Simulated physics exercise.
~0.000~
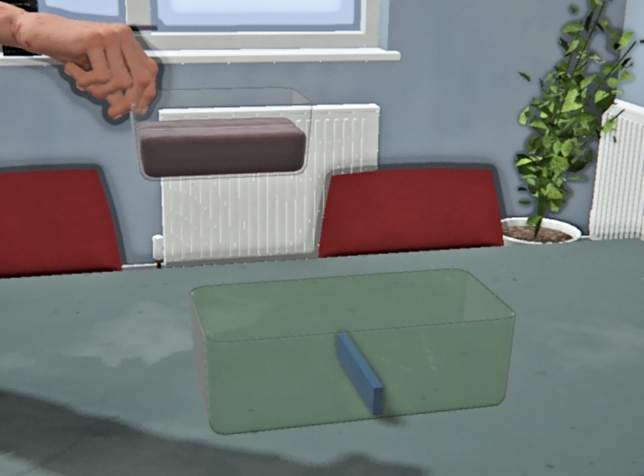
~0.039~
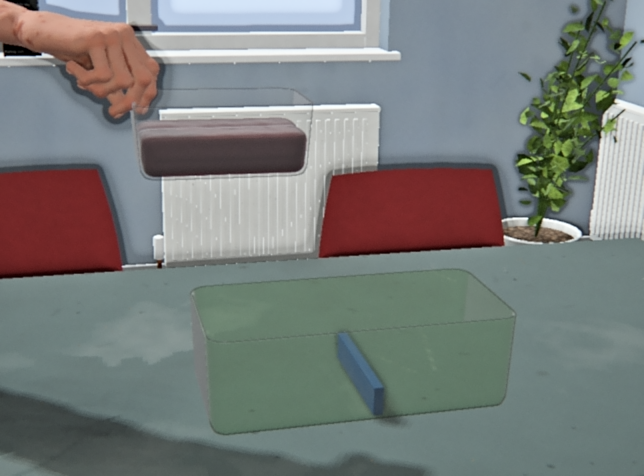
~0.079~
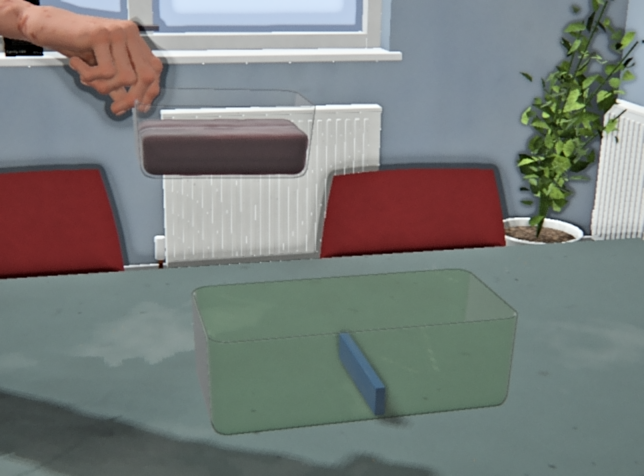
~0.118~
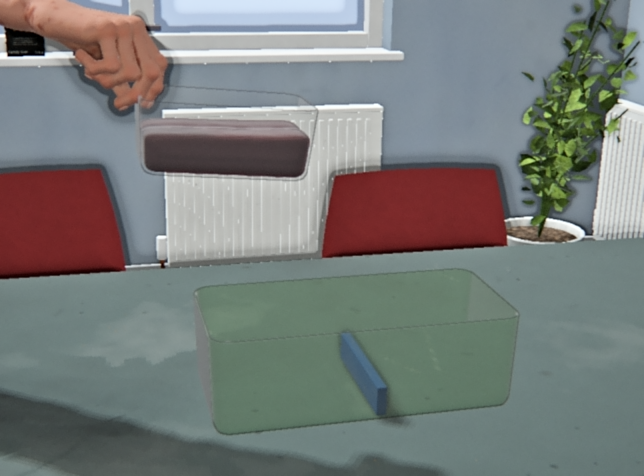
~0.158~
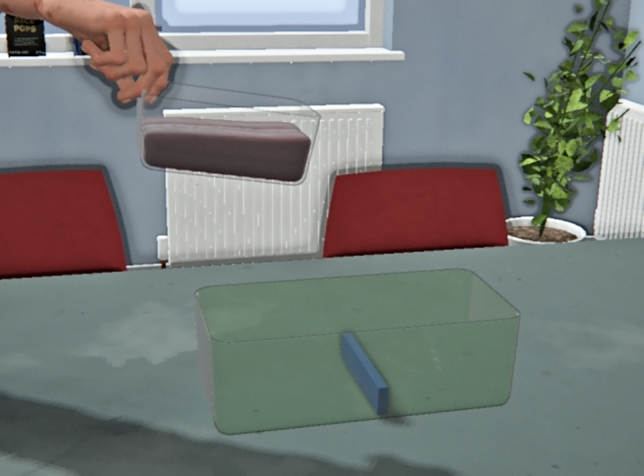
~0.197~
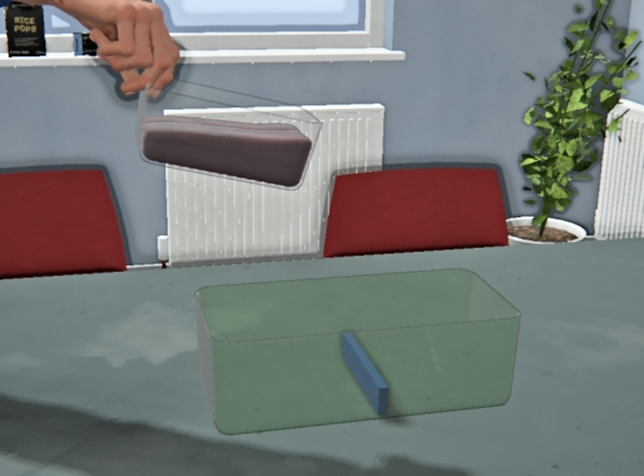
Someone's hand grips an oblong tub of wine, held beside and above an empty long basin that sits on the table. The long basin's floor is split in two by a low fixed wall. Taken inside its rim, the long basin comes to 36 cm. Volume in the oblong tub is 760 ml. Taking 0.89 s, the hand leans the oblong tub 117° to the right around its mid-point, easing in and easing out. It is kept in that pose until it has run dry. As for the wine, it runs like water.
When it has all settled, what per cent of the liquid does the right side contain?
The right side contains about 36 per cent.
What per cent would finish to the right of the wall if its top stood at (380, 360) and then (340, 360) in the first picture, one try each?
First 15, then 55 per cent.
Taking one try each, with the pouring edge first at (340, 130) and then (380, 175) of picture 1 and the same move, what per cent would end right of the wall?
60 per cent first, 75 per cent second.
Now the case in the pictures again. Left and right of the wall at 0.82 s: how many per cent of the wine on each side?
About 54 left, about 36 right.
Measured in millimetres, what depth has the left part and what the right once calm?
The left ends up at roughly 16 mm, with the right at roughly 10 mm.
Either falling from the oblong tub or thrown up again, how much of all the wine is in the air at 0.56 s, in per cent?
Around 62 in a hundred.
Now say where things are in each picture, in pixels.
In the first frame, it leans 0°; its right rim is at (303, 97); the wine meets the walls at (136, 130) and (298, 125); the long basin's rim runs from (198, 315) to (491, 293); the wall's top is at (359, 360).
In the second frame, it leans 1°; its right rim is at (304, 98); the wine meets the walls at (136, 129) and (298, 125).
In the third frame, it leans 2°; its right rim is at (306, 101); the wine meets the walls at (138, 129) and (300, 126).
In the fourth frame, it leans 5°; its right rim is at (309, 105); the wine meets the walls at (140, 128) and (302, 128).
In the fifth frame, it leans 9°; its right rim is at (311, 111); the wine meets the walls at (141, 126) and (303, 130).
In the sixth frame, it leans 14°; its right rim is at (312, 118); the wine meets the walls at (141, 124) and (303, 132).
Then, 0.56 s in, the tilt is 81° and 32 per cent is still to pour, 6 is left of the wall and 0 right of it.
Then, 0.82 s in, the tilt is 115° and 4 per cent is still to pour, 53 is left of the wall and 35 right of it.
Then, 1.09 s in, the tilt is 117° and 0 per cent is still to pour, 61 is left of the wall and 36 right of it.
Then, 1.39 s in, the tilt is 117° and 0 per cent is still to pour, 61 is left of the wall and 36 right of it.
Finally, 61 per cent lies left of the wall, 36 right of it and 3 outside.
